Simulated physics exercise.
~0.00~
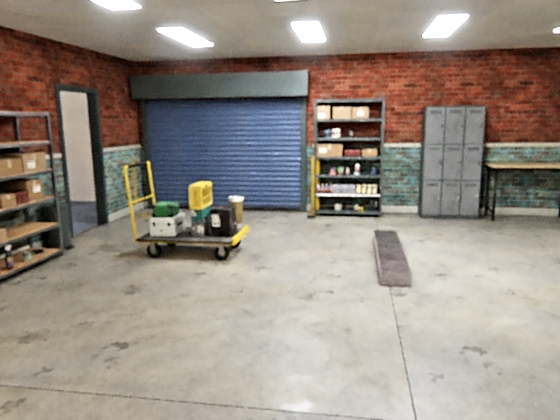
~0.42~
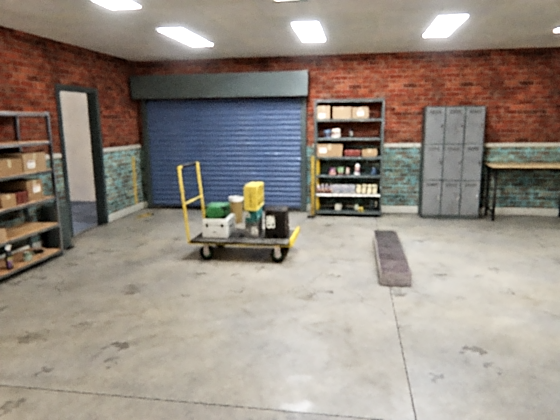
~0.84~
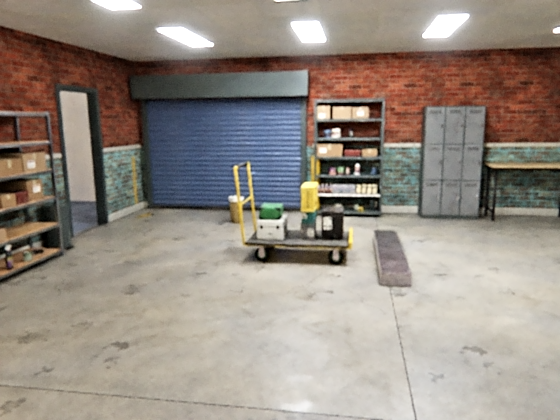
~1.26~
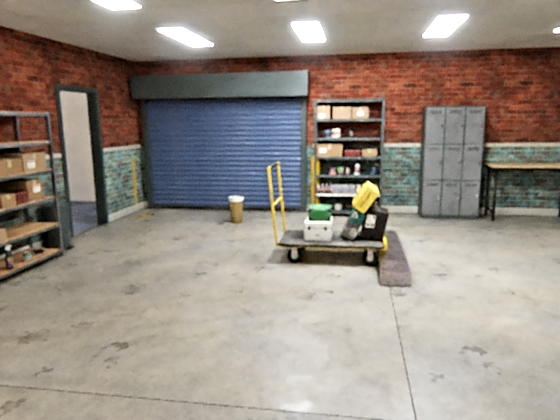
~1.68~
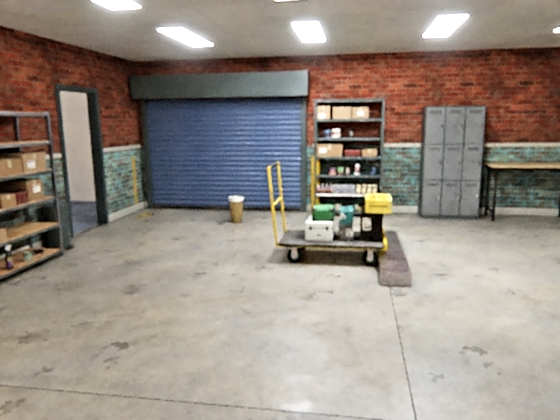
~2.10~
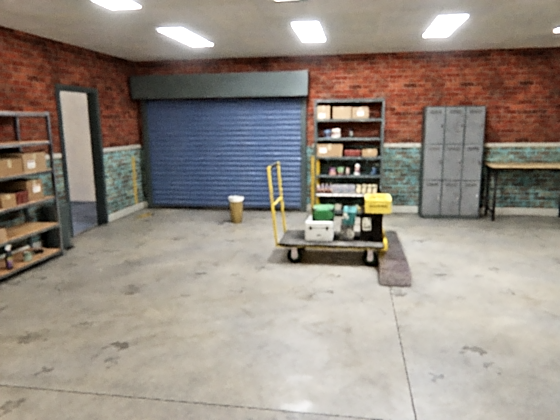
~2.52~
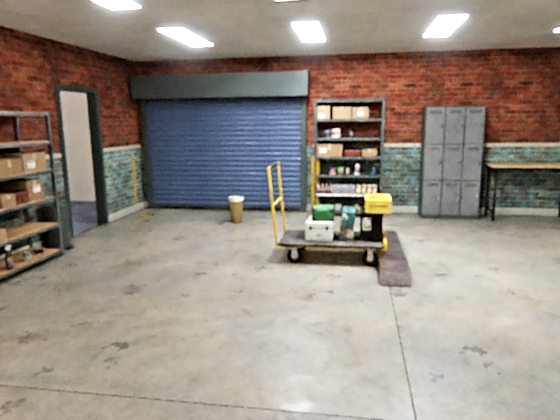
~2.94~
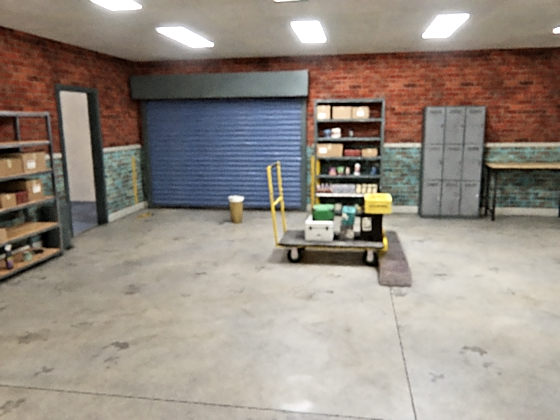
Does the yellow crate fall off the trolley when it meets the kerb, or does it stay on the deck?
The yellow crate stays on the trolley's deck. It tips over and comes to rest on its side.
